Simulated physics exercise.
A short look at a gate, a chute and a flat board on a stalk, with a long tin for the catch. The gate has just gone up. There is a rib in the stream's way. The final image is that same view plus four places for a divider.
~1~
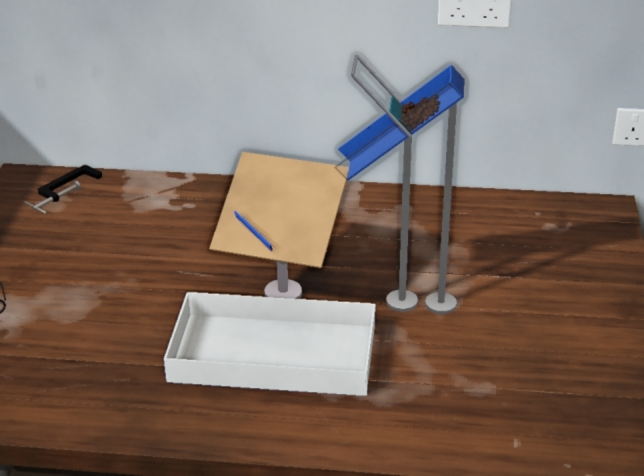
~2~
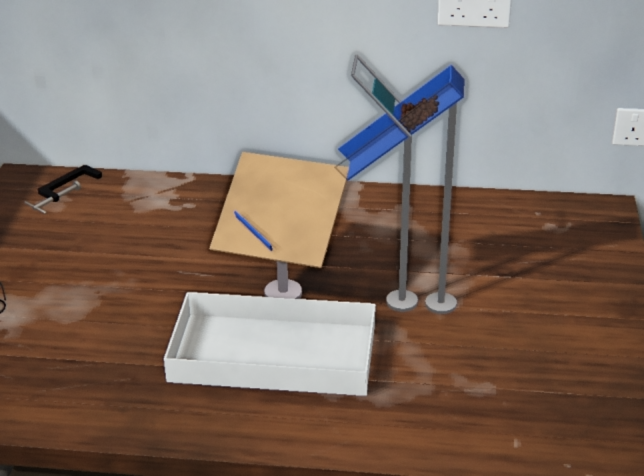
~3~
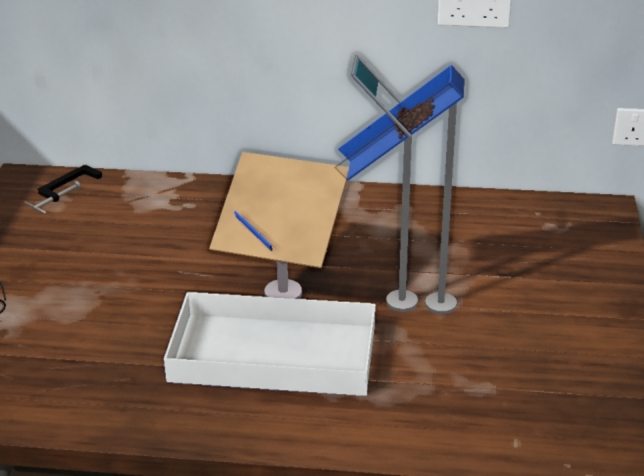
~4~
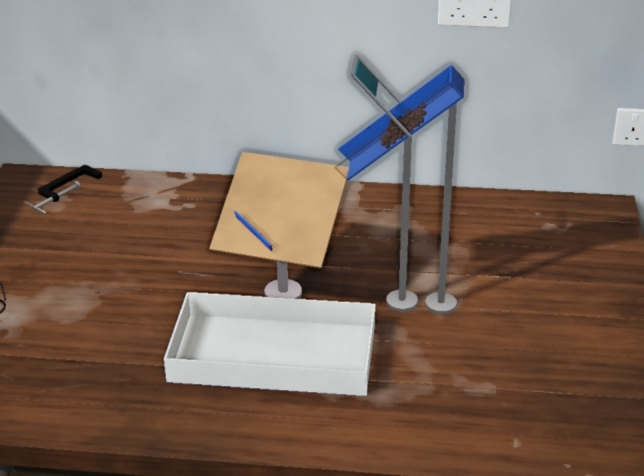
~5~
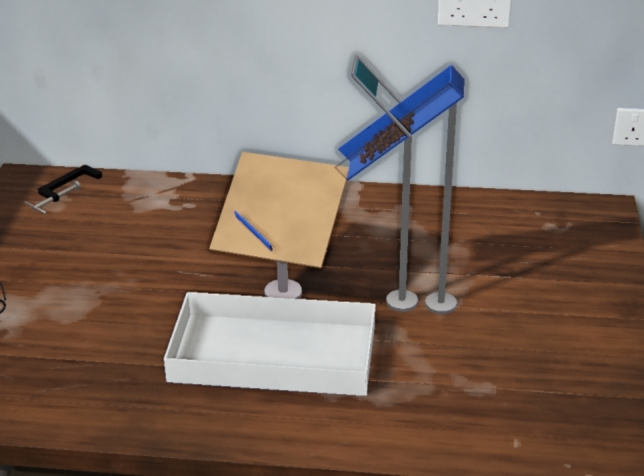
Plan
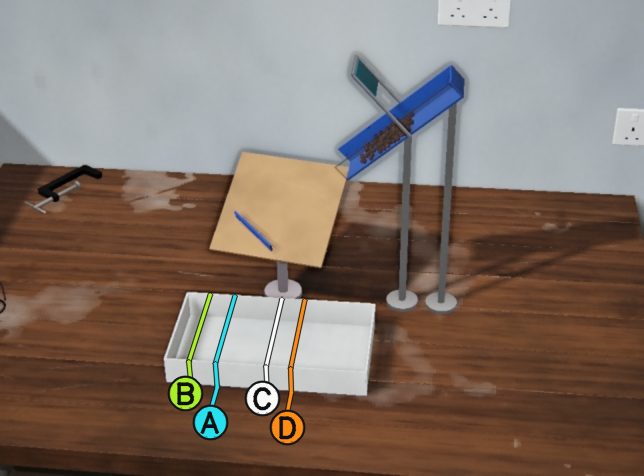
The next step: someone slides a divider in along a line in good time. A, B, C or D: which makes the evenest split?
Line C.
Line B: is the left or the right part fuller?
The right side.
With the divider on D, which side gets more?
The left side.
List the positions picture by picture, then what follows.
In the first frame, load behind the gate at (418, 112), allspice berries; lip of the chute at (349, 171), sloping fairly steeply.
In the second frame, middle of the board at (280, 207), tilted gently; middle of its low edge at (265, 257); of its high edge at (295, 159).
In the third frame, front corners of the tin at (165, 359) and (366, 372), empty; front of the load at (398, 129).
In the fourth frame, middle of the load at (403, 129); its front at (383, 139), about a third of the way to the lip; rib from (235, 211) to (270, 245).
In the fifth frame, middle of the load at (390, 138); its front at (362, 156), most of the way to the lip.
On the marked copy, line A crosses the front rim at (215, 362); line B crosses the front rim at (189, 360); line C crosses the front rim at (266, 366); line D crosses the front rim at (290, 367).
For line A, of what is caught, a small part on the left of the divider, nearly all on the right.
For line B, of what is caught, a stray few on the left of the divider, nearly all on the right.
For line C, of what is caught, about a third on the left of the divider, about two thirds on the right.
For line D, of what is caught, nearly all on the left of the divider, a small part on the right.
